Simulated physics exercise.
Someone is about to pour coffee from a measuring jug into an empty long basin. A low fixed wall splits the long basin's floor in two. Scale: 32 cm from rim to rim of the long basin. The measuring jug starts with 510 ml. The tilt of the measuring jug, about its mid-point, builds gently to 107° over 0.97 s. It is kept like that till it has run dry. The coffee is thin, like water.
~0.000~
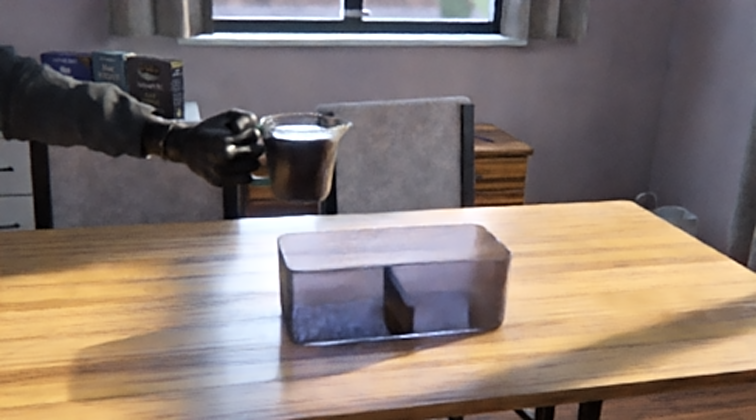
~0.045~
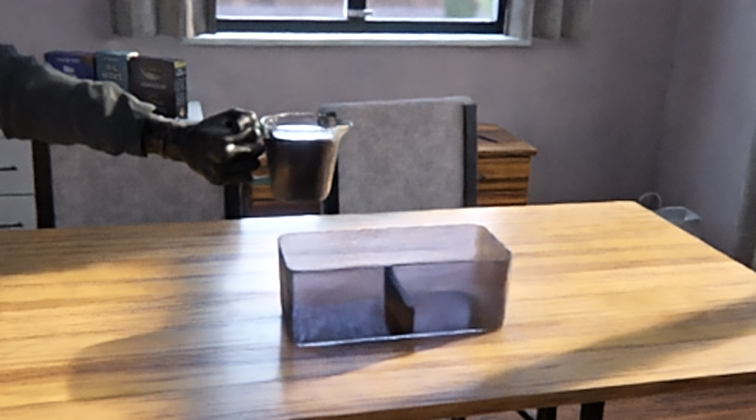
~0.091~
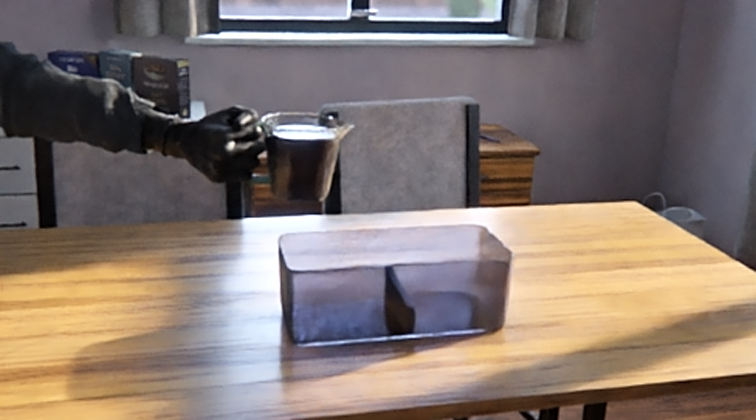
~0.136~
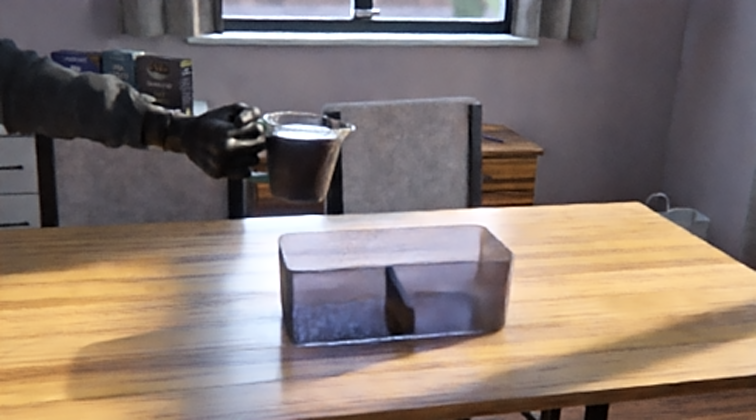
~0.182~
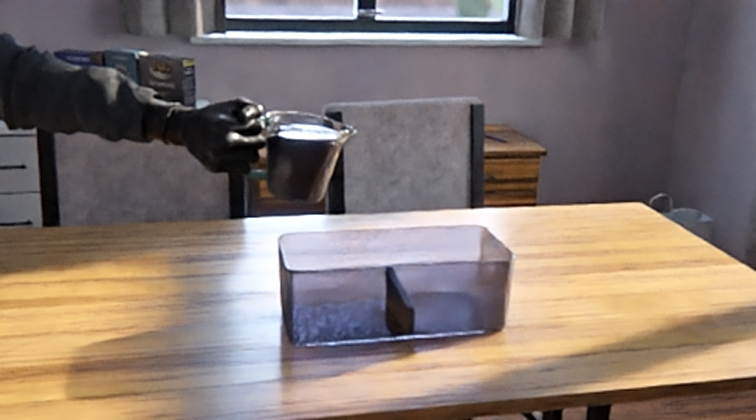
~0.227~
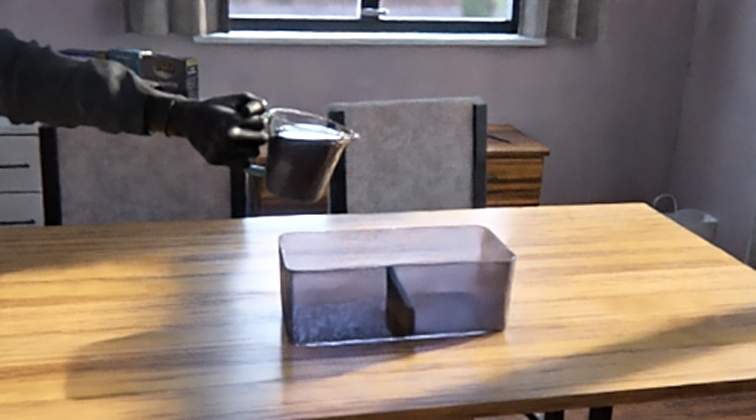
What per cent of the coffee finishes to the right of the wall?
Roughly 19 per cent is past the wall.
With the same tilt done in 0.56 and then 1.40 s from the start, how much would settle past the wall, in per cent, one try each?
First 15, then 25 per cent.
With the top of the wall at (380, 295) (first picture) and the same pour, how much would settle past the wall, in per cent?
Then about 60 per cent.
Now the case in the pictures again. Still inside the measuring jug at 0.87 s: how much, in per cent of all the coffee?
About 10 per cent.
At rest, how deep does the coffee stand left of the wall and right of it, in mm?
Left about 18 mm, right about 4 mm.
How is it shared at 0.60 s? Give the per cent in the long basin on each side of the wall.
Near 7 on the left, 5 on the right.
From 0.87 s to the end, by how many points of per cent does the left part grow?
Near 20 in a hundred.
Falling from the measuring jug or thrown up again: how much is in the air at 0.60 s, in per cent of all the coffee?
Some 24 per cent.
After 0.60 s the tilt is 73° and 65 per cent is still to pour, 7 is left of the wall and 5 right of it.
After 0.87 s the tilt is 104° and 10 per cent is still to pour, 59 is left of the wall and 17 right of it.
After 1.16 s the tilt is 107° and 0 per cent is still to pour, 79 is left of the wall and 18 right of it.
After 1.47 s the tilt is 107° and 0 per cent is still to pour, 79 is left of the wall and 19 right of it.
In the end 79 per cent lies left of the wall, 19 right of it and 2 outside.
